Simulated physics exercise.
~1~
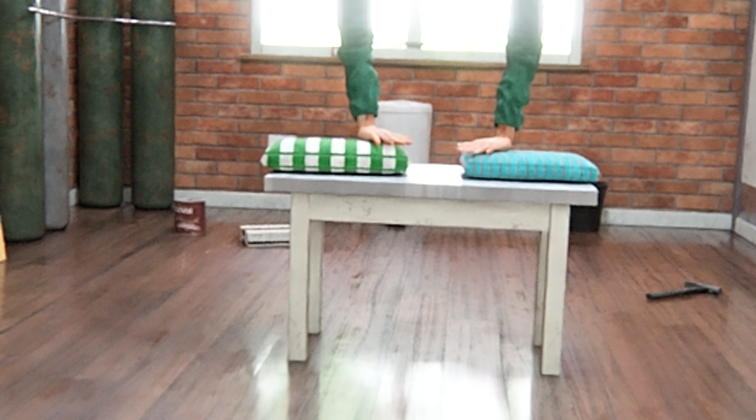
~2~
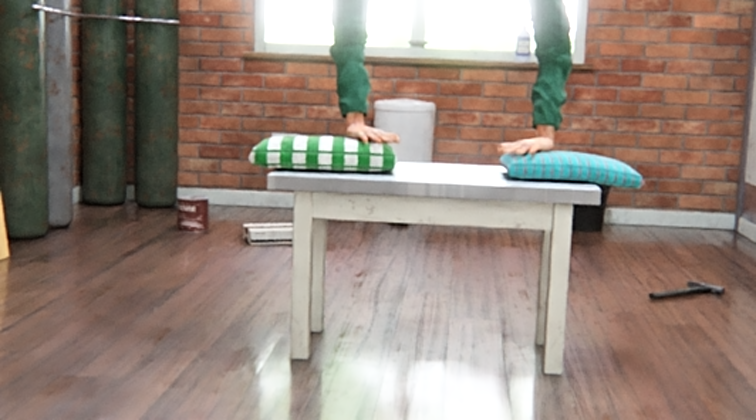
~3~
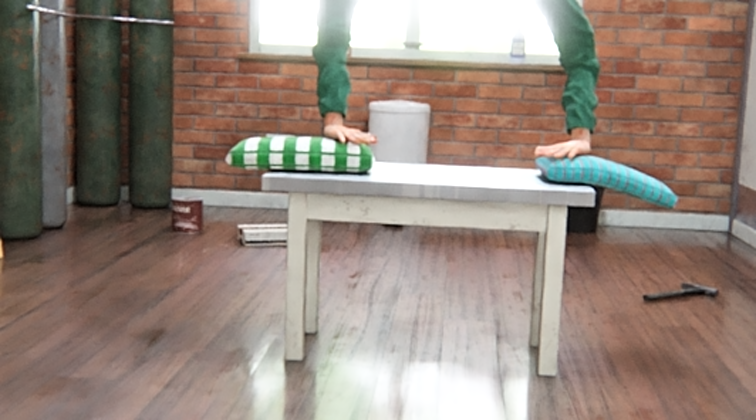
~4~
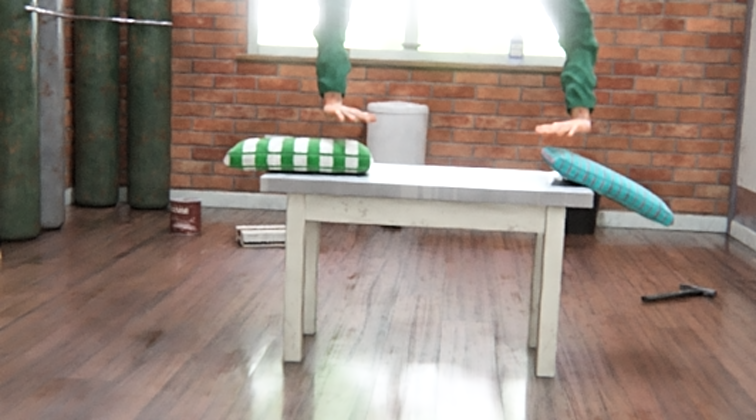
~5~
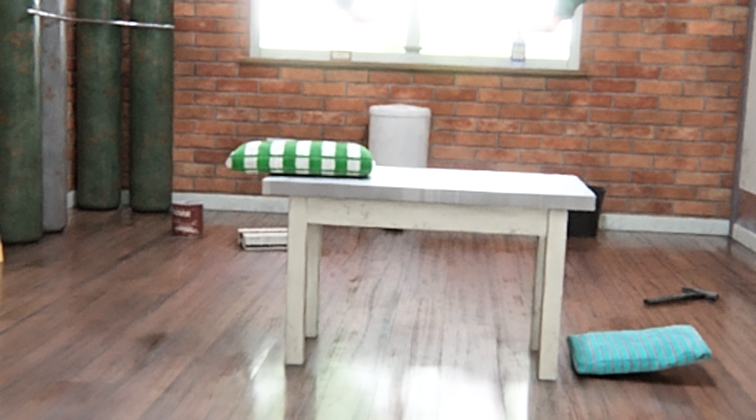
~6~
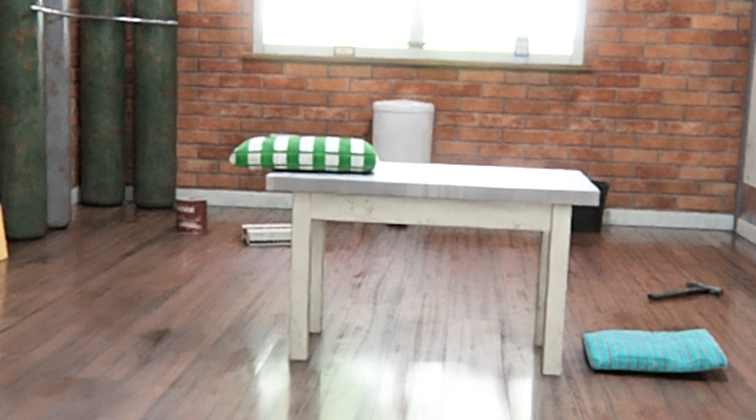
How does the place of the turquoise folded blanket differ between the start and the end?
At the start the turquoise folded blanket lies on top of the table, under a hand on the right side. By the end it is on the wooden floor to the right of the table.
